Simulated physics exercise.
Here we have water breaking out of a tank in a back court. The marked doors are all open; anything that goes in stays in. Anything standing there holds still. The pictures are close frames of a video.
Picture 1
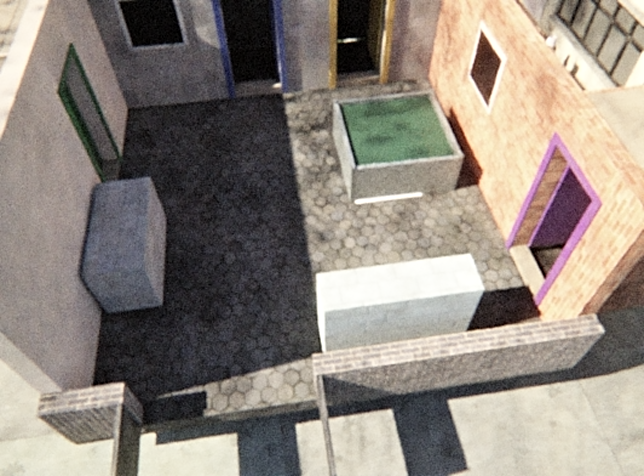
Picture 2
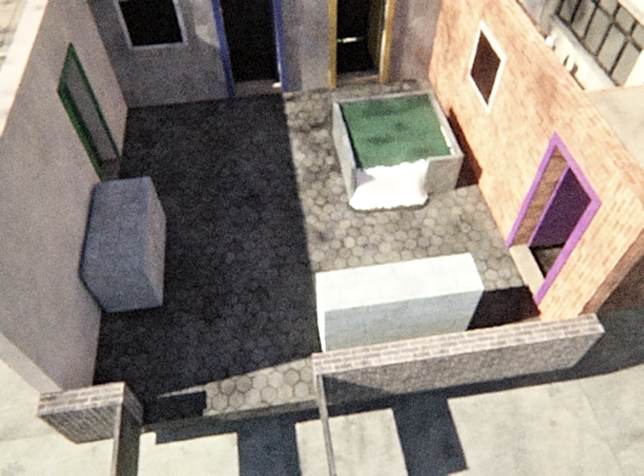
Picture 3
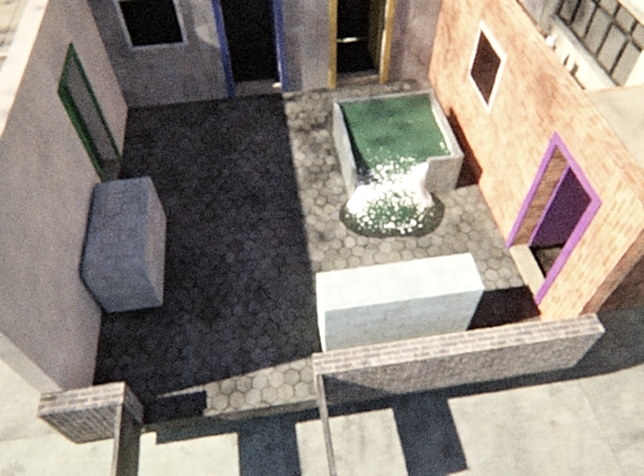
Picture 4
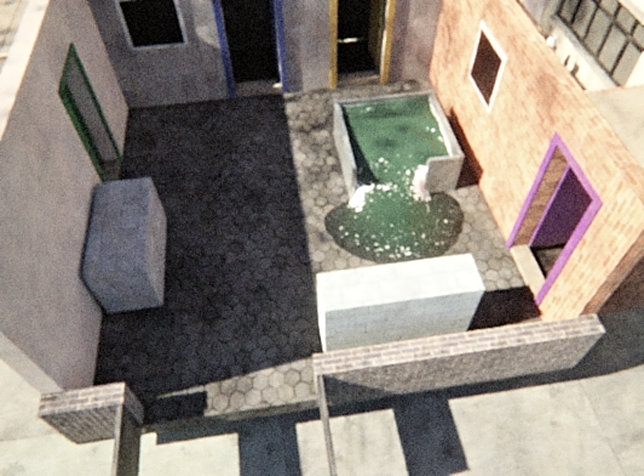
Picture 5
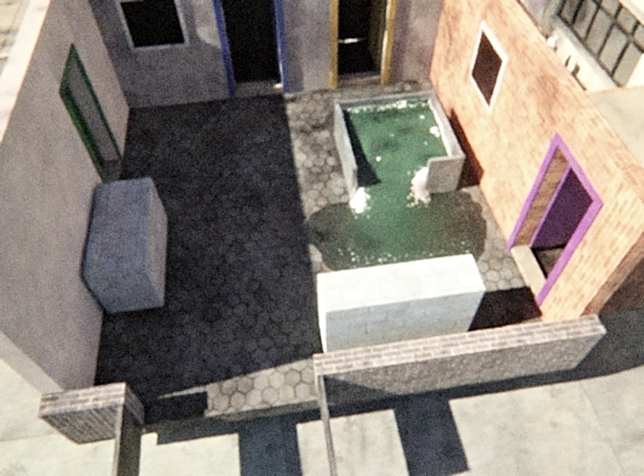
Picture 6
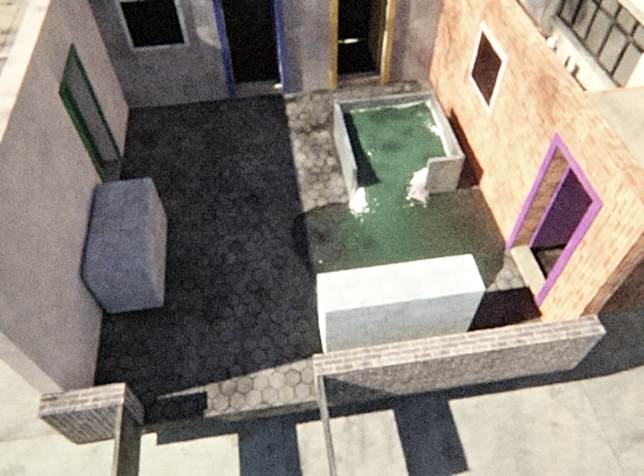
Green water bursting through the front of a raised tank in a walled courtyard and spreading across the paving behind a white block.
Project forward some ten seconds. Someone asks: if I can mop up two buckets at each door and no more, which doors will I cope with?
The yellow door: You will cope; the purple door: Too much for you; the blue door: You will cope; the green door: You will cope.
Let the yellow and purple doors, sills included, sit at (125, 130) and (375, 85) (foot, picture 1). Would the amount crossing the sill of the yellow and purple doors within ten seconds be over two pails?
Note: Yellow door does not reach the limit, purple door does not reach the limit.
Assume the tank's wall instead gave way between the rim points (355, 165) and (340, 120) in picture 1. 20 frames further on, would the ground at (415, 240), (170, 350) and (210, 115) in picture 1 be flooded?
Going in your order, I'd say still bare, then drenched, then drenched.
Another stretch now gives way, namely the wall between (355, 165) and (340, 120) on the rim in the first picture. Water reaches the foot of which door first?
It's the green-painted one that comes first.
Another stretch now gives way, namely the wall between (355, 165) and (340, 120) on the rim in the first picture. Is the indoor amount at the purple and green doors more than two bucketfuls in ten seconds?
Purple does not overflow; green overflows.
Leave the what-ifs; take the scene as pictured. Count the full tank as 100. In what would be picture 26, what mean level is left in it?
26 percent or thereabouts.
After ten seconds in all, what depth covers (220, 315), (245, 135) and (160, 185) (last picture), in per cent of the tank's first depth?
Approx. values, in order: 8 %, 2 %, 2 %.
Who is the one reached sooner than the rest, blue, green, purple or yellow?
The one in purple comes first.
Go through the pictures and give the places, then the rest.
The water tank at (395, 131) is whole and still, in the first picture.
Water pours out at (388, 186) and has run to (425, 200), in the second picture.
Water pours out at (388, 187) and has run to (431, 226), in the third picture.
Water pours out at (389, 188) and has run to a hidden place, in the fourth picture.
The front is at a hidden place, out from the gap at (389, 188), in the fifth picture.
Water pours out at (389, 188) and has run to a hidden place, in the sixth picture.
A moment on, water covers 25 % of the floor; the yellow door not reached, the purple door wet at the sill, nothing in, the blue door not reached, the green door not reached.
Next, water covers 35 % of the floor; the yellow door not reached, the purple door under two buckets in, the blue door not reached, the green door not reached.
Then, water covers 45 % of the floor; the yellow door not reached, the purple door over two buckets in, the blue door not reached, the green door not reached.
Later, water covers 65 % of the floor; the yellow door not reached, the purple door far over two buckets in, the blue door not reached, the green door wet at the sill, nothing in.
In the end, water covers 90 % of the floor; the yellow door wet at the sill, nothing in, the purple door far over two buckets in, the blue door wet at the sill, nothing in, the green door wet at the sill, nothing in.
